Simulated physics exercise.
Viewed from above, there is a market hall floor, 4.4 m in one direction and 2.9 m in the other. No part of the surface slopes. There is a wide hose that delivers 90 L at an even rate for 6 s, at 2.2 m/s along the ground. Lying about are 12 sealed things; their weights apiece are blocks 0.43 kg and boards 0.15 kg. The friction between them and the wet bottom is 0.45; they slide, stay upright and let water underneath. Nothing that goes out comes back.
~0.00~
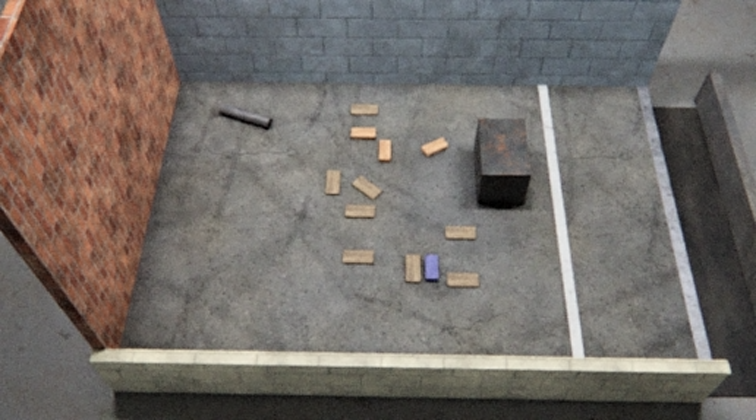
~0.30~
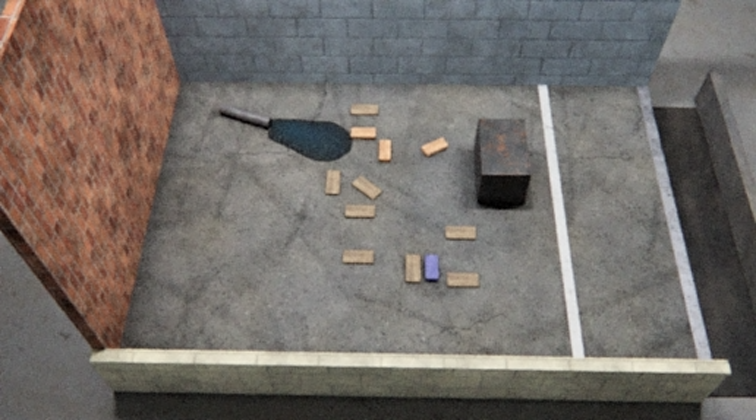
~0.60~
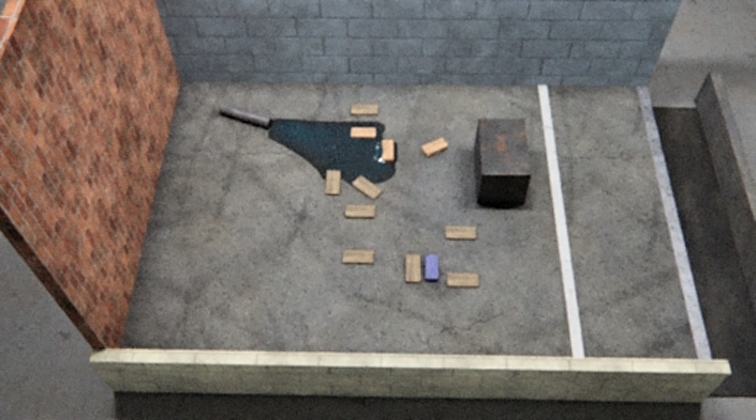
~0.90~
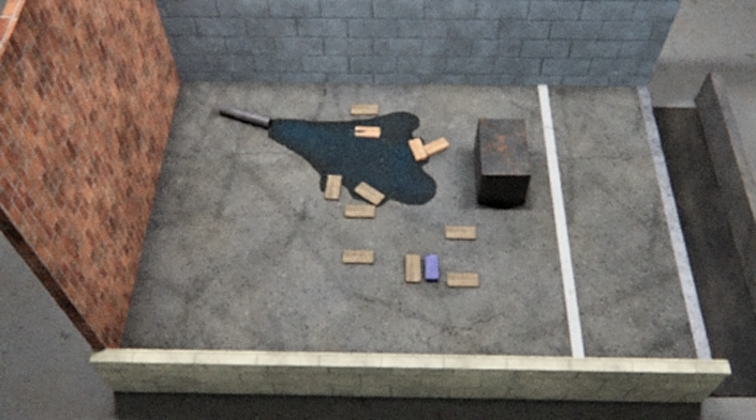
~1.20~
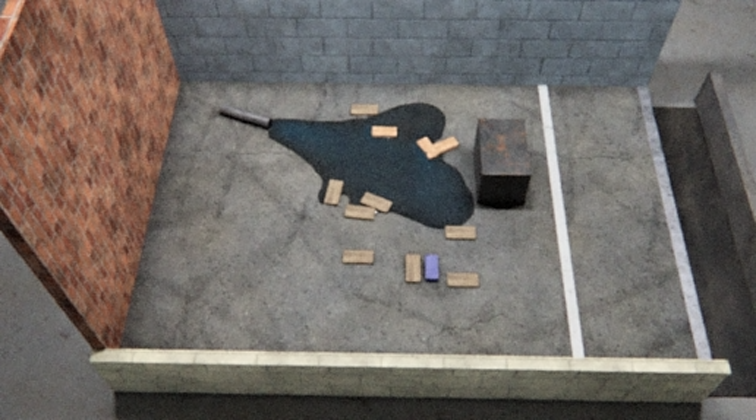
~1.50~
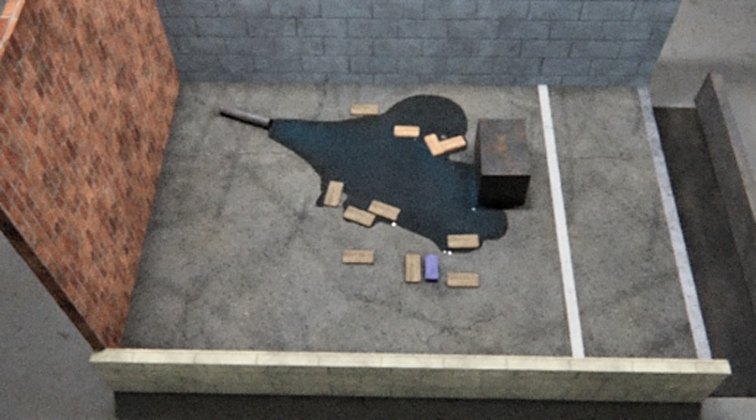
Dark water spreading from a hose across a flat walled floor, nudging several small wooden blocks and reaching a large dark box.
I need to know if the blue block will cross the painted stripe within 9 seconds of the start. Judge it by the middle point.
Still before it by then.
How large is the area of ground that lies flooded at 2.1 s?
Flooded: Near 2.0 m2.
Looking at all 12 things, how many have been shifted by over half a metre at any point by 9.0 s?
7 of them.
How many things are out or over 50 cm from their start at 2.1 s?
I make it 3 by then.
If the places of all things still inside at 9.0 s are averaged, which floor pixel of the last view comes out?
Roughly at (375, 214).
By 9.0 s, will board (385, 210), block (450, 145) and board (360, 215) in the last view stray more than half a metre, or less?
Item one exceeds it, item two exceeds it, item three falls below it.
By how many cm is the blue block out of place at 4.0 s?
Shift by then: About 0 cm.
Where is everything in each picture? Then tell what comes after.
The first picture shows the blue block at (432, 267), on the bottom; 0.0 m2 under water; 0 of 12 have shifted.
The second picture shows the blue block at (432, 267), on the bottom; water covers 0.2 m2; 0 of 12 have shifted.
The third picture shows the blue block at (432, 267), on the bottom; water covers 0.5 m2; 0 of 12 have shifted.
The fourth picture shows the blue block at (432, 267), on the bottom; 0.9 m2 under water; 3 of 12 have shifted.
The fifth picture shows the blue block at (432, 267), on the bottom; water covers 1.3 m2; 5 of 12 have shifted.
The sixth picture shows the blue block at (432, 267), on the bottom; 1.6 m2 under water; 7 of 12 have shifted.
After 2.1 s the blue block is near (432, 267), 0.0 m from its start, aground; 0 of 12 are over the mark; 0 afloat.
After 4.0 s the blue block is near (432, 267), 0.0 m from its start, aground; 0 of 12 are over the mark; 2 afloat.
After 6.3 s the blue block is near (432, 267), 0.0 m from its start, aground; 0 of 12 are over the mark; 3 afloat.
After 9.0 s the blue block is near (432, 267), 0.0 m from its start, aground; 1 of 12 are over the mark; 5 afloat.
